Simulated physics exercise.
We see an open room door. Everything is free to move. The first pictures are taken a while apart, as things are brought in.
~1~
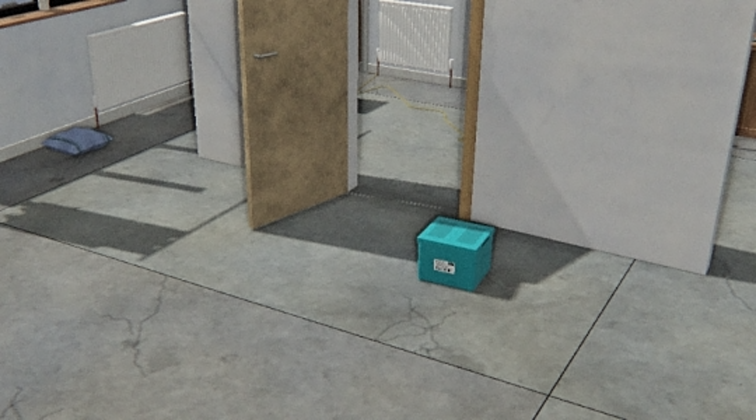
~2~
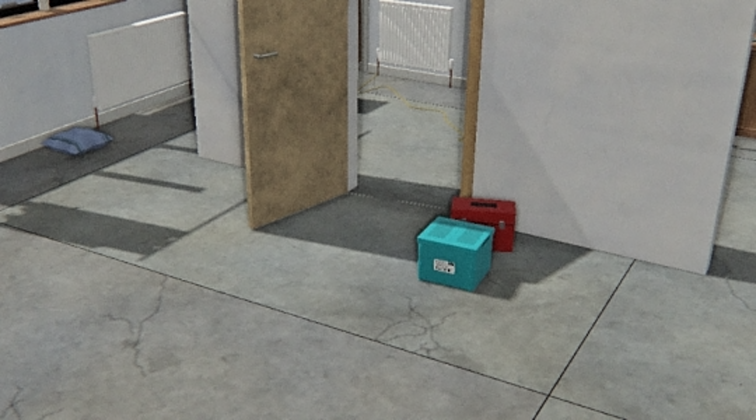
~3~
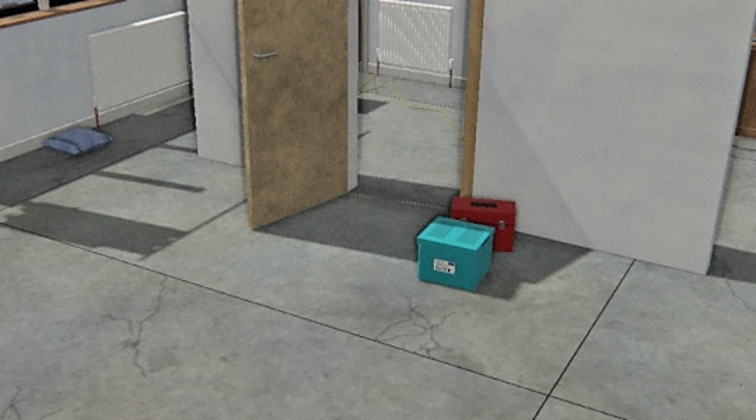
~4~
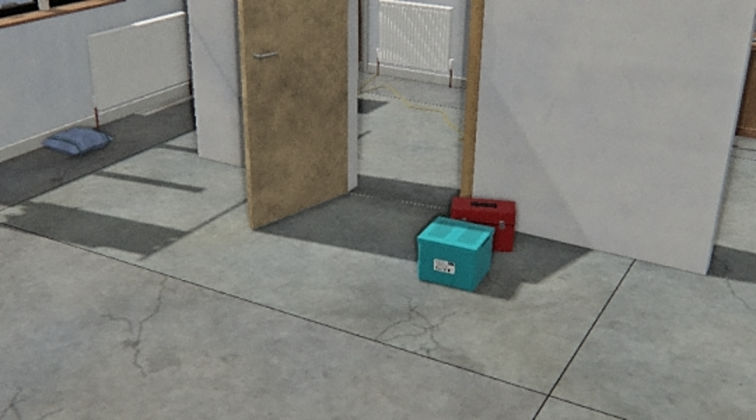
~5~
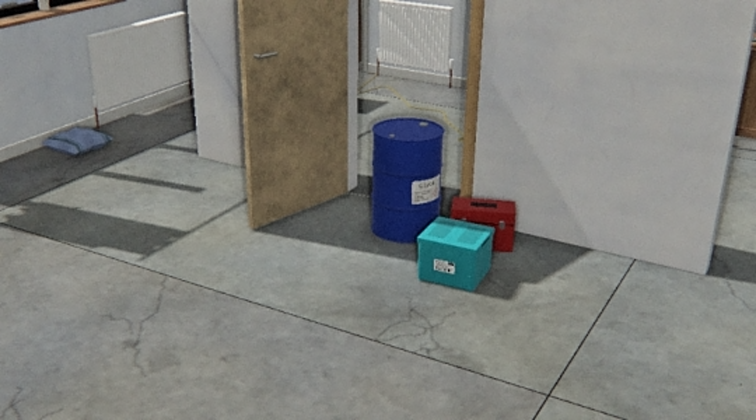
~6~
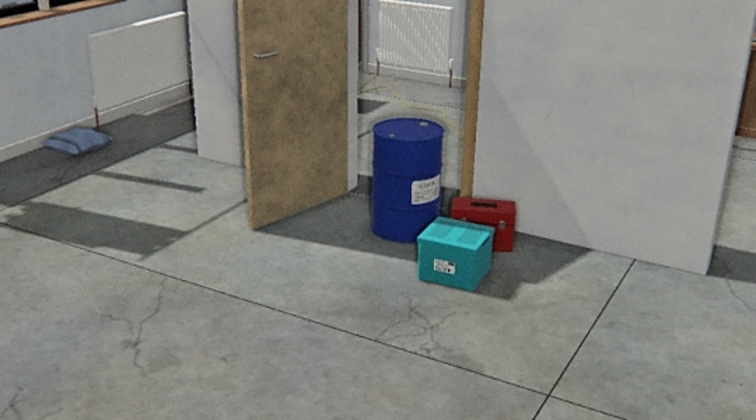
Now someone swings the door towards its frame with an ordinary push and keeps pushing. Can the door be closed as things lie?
As it turns out, it jams.
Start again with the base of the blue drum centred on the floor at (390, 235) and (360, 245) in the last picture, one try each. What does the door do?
In the first case it stops short; in the second case it is blocked.
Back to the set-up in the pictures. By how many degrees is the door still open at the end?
Some 45° open.
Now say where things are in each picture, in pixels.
In the first picture, door wide open and still; turquoise tote (455, 254).
In the second picture, door wide open and still; turquoise tote (455, 254); red toolbox (483, 224).
In the third picture, door wide open and still; turquoise tote (455, 254); red toolbox (483, 224).
In the fourth picture, door wide open and still; turquoise tote (455, 254); red toolbox (483, 224).
In the fifth picture, door wide open and still; turquoise tote (455, 254); red toolbox (483, 224).
In the sixth picture, door wide open and still; blue drum (407, 180); turquoise tote (455, 254).
Then, 0.40 s later than the last frame, door 96° open.
Then, 0.70 s later than the last frame, door 79° open.
Then, 0.90 s later than the last frame, door 66° open.
Then, 1.10 s later than the last frame, door 52° open.
When it is over, door 46° open; all 3 as before. End places, in pixels of the last picture, blue drum near (408, 180).
